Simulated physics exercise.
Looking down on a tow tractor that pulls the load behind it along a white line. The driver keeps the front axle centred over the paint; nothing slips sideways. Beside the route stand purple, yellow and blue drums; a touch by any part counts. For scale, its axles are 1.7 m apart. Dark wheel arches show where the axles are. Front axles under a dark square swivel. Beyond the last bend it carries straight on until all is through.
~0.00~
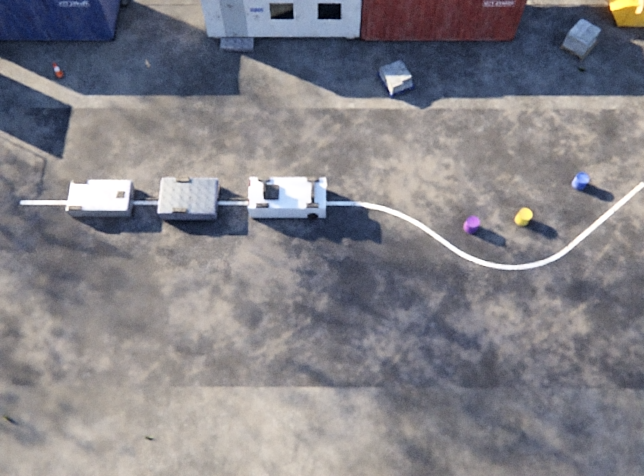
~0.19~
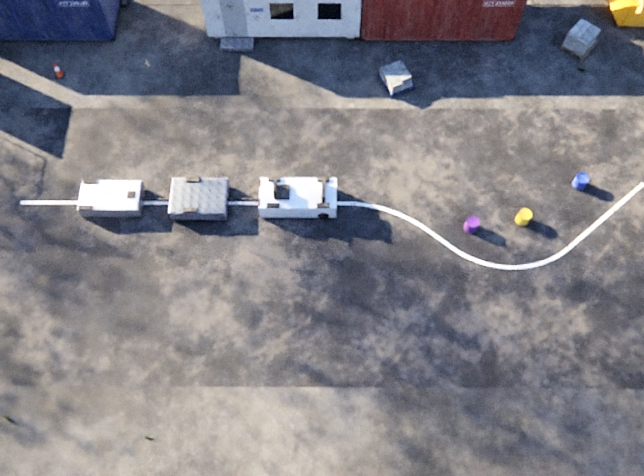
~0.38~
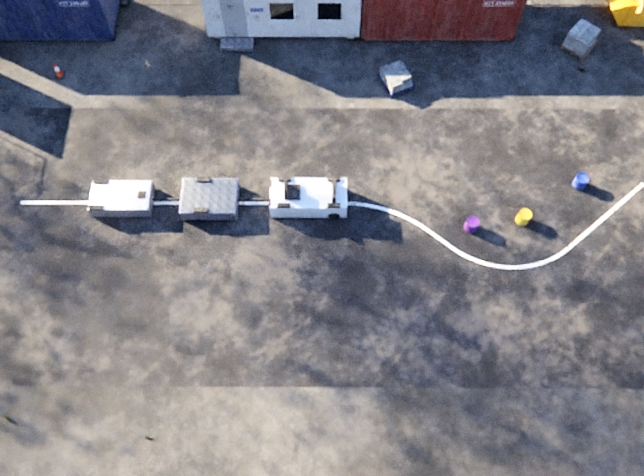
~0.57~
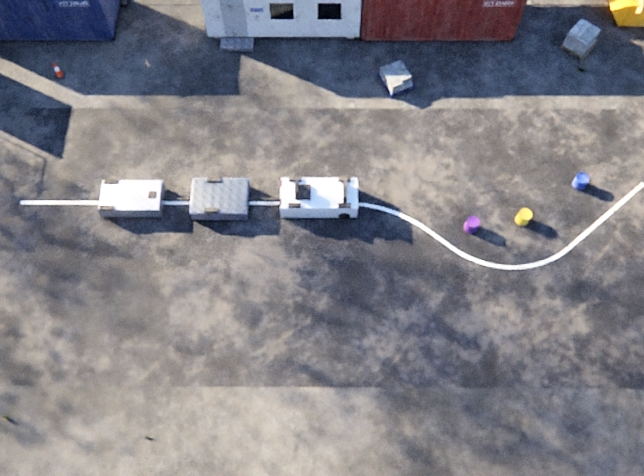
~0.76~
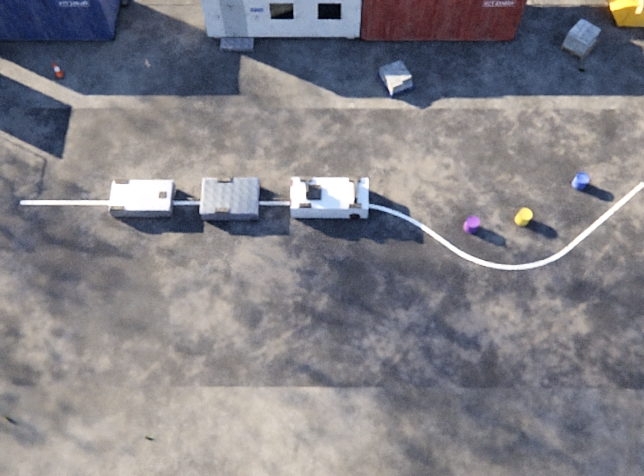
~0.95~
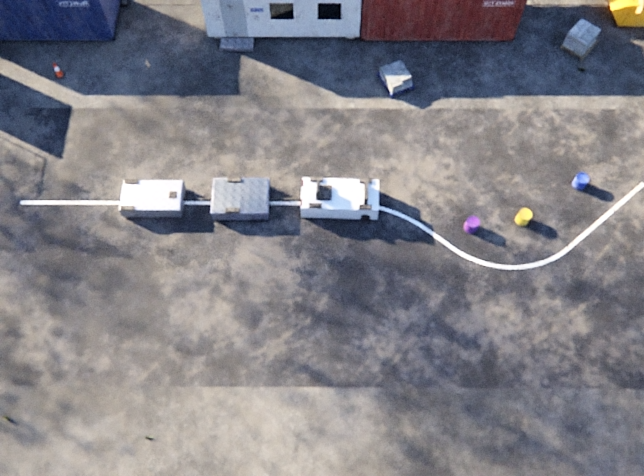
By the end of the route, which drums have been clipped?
Purple takes a hit, yellow takes a hit, blue stays untouched.
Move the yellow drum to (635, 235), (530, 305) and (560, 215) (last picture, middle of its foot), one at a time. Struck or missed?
First missed, second missed, third hit.
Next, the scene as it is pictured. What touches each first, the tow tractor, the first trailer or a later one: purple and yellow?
Purple: The first trailer, yellow: The first trailer.
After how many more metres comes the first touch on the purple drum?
About 7.5 m.
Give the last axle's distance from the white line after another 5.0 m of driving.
Some 5 cm off it.
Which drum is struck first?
The purple one.
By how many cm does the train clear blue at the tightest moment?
To spare: Blue 20.
By 3.0 s, the last axle is at (238, 194) of the last picture, on the line.
By 4.9 s, the last axle is at (332, 202) of the last picture, 30 cm off the line; the first trailer has hit purple.
By 6.4 s, the last axle is at (403, 224) of the last picture, 60 cm off the line; the first trailer has hit yellow.
By 8.5 s, the last axle is at (516, 233) of the last picture, 100 cm off the line; blue has been passed with 20 cm to spare.
By 11.2 s, the last axle is at (637, 177) of the last picture, 25 cm off the line; 2 of 3 struck in all.
